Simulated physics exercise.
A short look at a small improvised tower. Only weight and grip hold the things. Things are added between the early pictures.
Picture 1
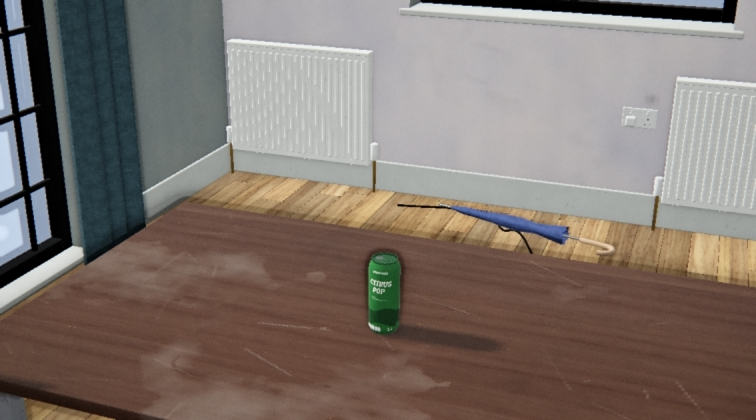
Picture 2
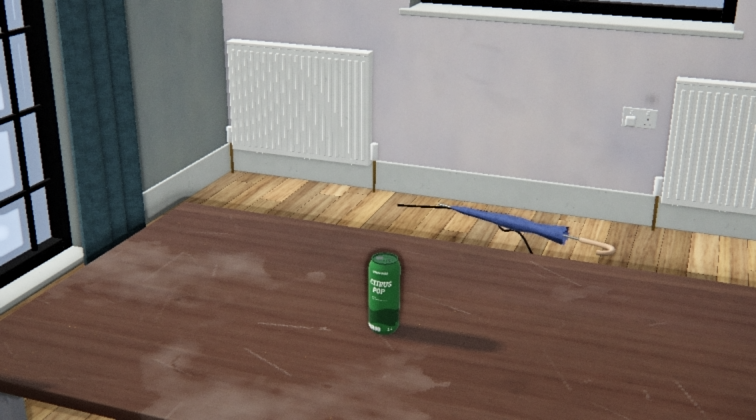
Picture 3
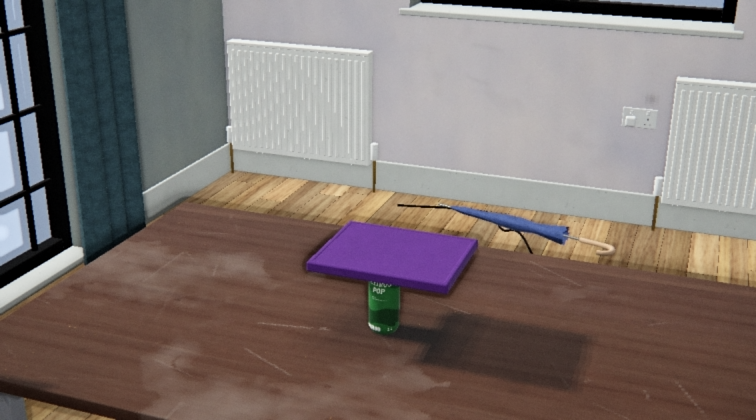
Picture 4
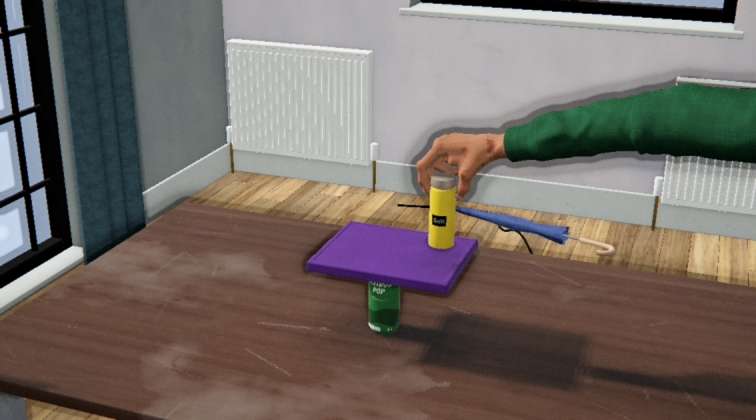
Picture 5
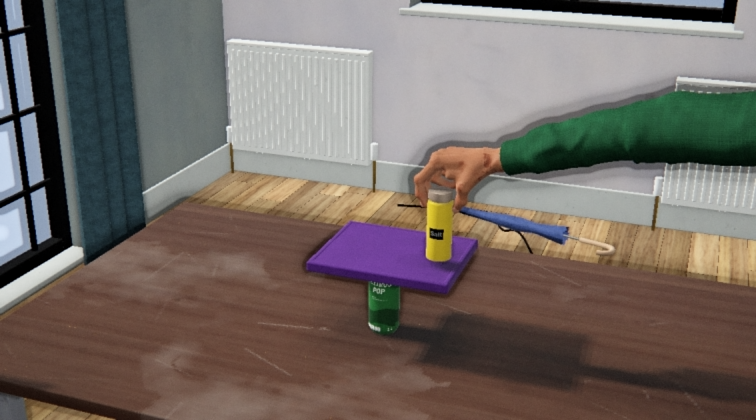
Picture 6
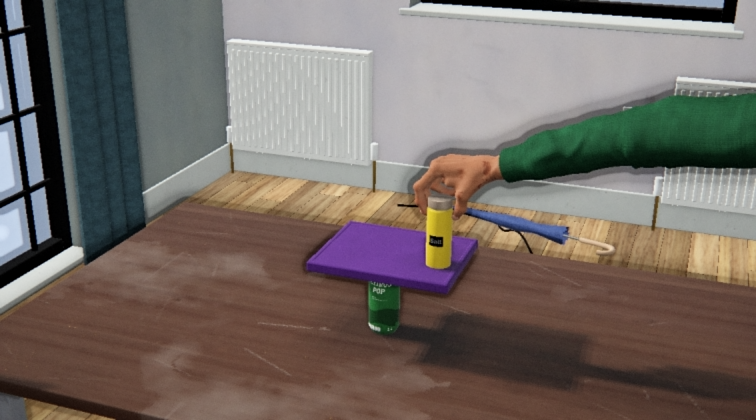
In the video, a green can stands on a dark wooden table, then a purple lid appears on top of it, and a green-sleeved arm lowers a yellow shaker onto the right side of the lid.
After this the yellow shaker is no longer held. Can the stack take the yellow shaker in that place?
It loses its balance.
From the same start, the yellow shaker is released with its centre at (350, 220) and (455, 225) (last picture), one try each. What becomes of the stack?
First try: It keeps its balance; second try: It comes apart.
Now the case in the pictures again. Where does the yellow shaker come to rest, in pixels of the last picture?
At about (477, 349).
Then, 0.50 s after the last picture, yellow shaker now fallen; purple lid tipped 55° from how it was.
Then, 0.80 s after the last picture, purple lid now fallen; green can tipped 5° from how it was.
Then, 1.10 s after the last picture, green can now fallen.
By the end, fallen, purple lid, green can and yellow shaker. Seen from the same camera at the end, yellow shaker near (476, 349). The stack comes apart.
